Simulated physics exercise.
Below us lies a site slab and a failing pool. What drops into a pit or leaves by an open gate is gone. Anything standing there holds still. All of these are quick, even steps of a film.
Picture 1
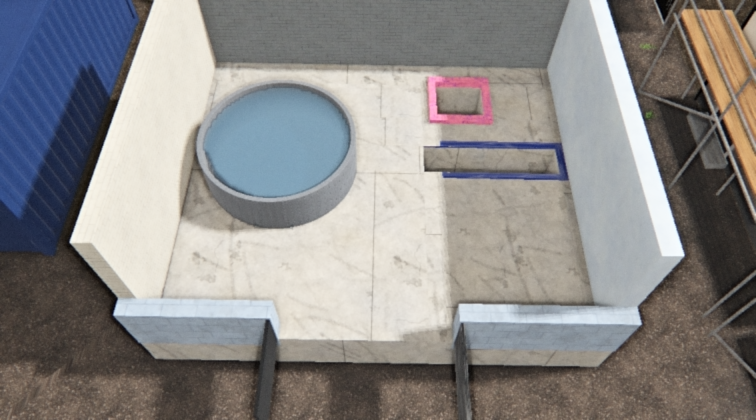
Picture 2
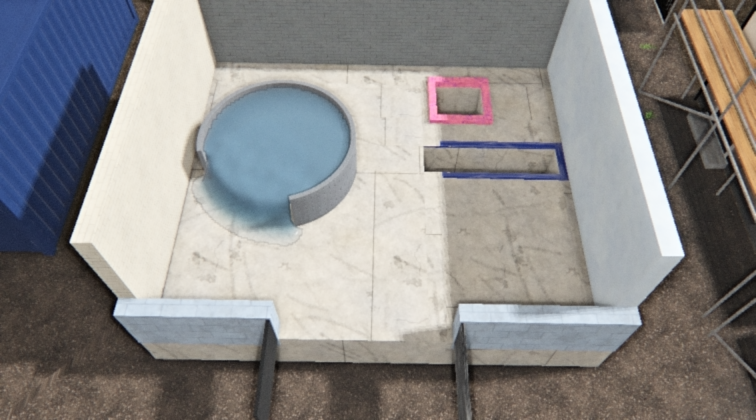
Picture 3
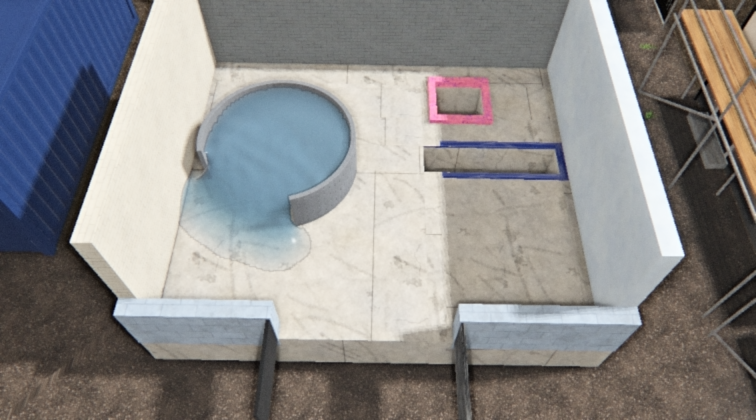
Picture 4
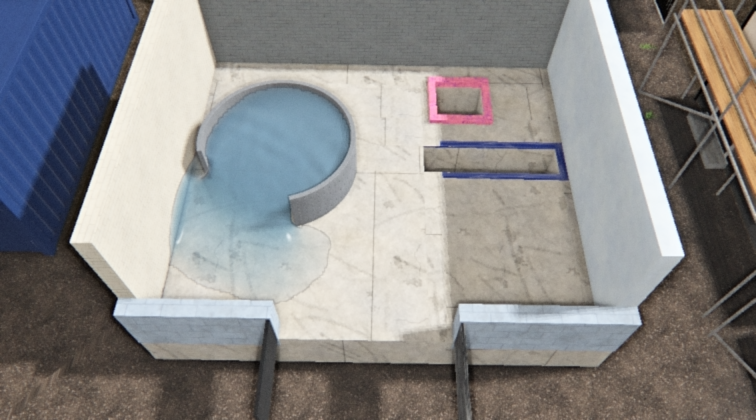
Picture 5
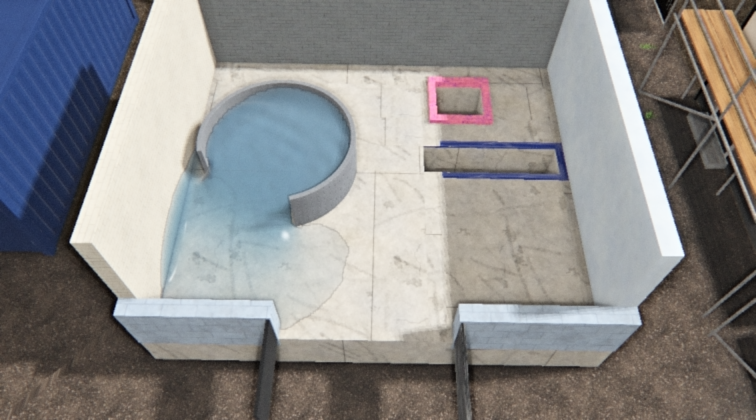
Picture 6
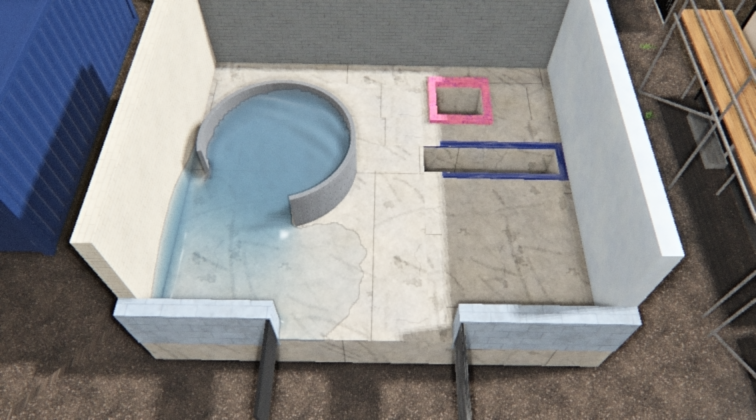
A pale, cracked slab walled on three sides, with two low wall sections and an opening between them along the front, is seen from high above by a still camera. A round grey pool of blue water stands at left, a pink-edged square pit and a blue-edged long pit at right. The pool's front-left side opens, and water pours out, spreading forward across the slab and along the left wall.
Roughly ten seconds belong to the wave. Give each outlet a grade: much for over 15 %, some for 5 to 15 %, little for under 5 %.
Grades: Gate - much, pink pit - little, blue pit - much.
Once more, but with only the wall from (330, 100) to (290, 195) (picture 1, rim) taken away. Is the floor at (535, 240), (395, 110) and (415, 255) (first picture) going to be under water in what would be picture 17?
Result, in sequence: Inundated; inundated; inundated.
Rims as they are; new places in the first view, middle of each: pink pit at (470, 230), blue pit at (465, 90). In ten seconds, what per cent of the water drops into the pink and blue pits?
Split: Pink 4 %, blue 15 %.
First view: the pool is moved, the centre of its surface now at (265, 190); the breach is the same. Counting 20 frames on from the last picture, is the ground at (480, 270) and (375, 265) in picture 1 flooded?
So, first one soaked, second one soaked.
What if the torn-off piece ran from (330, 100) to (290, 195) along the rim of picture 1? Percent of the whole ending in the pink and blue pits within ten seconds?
Pink 4 %, blue 50 %.
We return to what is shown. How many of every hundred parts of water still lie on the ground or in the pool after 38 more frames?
Close to 72 in a hundred.
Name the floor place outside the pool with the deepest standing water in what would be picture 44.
Somewhere near (527, 303).
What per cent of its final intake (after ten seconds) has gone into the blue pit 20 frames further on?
Result: 5 % of the ten-second total.
A moment on, water covers 20 % of the floor; the gate 1 %, the pink pit 0 %, the blue pit 0 %.
Next, water covers 30 % of the floor; the gate 4 %, the pink pit 0 %, the blue pit 0 %.
Then, water covers 70 % of the floor; the gate 10 %, the pink pit 0 %, the blue pit 1 %.
Later, water covers 80 % of the floor; the gate 19 %, the pink pit 0 %, the blue pit 10 %.
In the end, water covers 95 % of the floor; the gate 25 %, the pink pit 0 %, the blue pit 23 %.
